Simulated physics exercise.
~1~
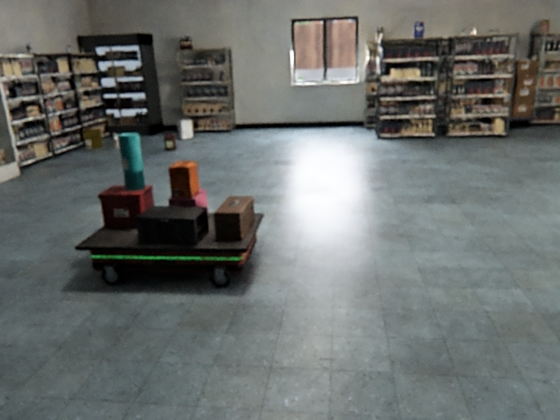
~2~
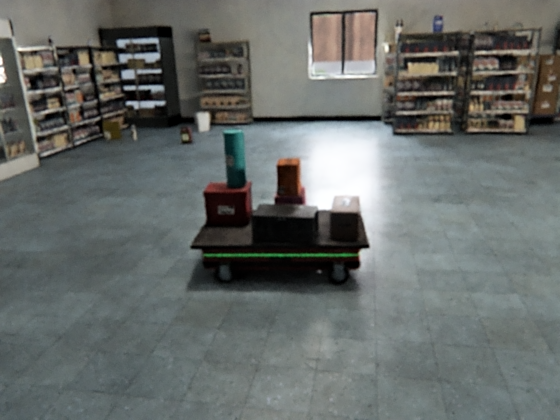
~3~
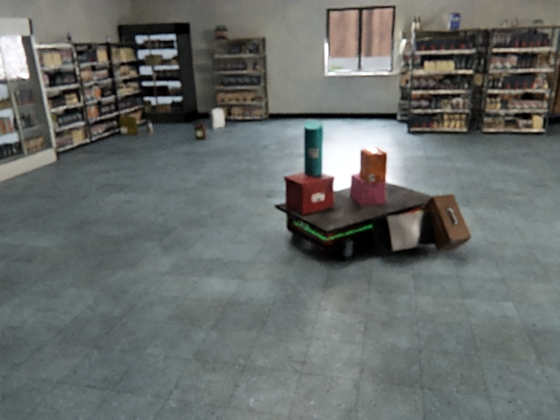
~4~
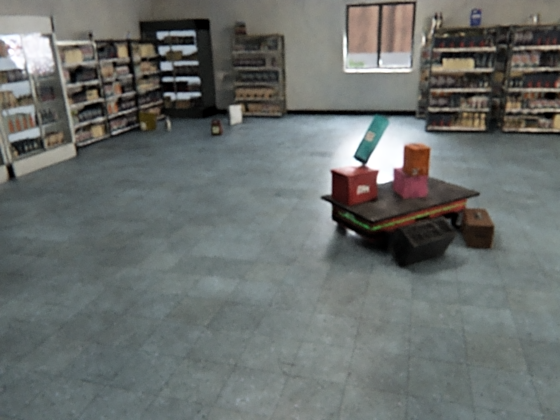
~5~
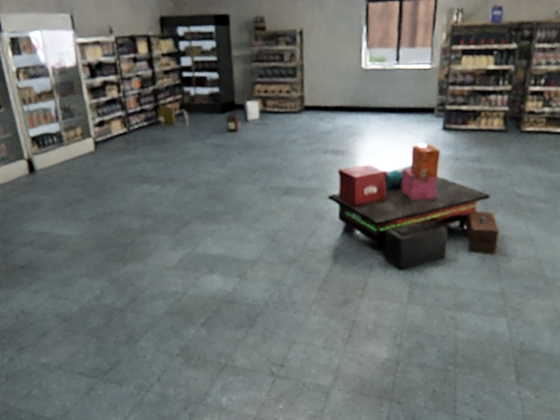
A cart loaded with boxes and a teal canister rolled right across a shop floor and turned, spilling the black crate and brown case onto the floor, then stopped as the canister toppled over among the red, pink and orange boxes still aboard.
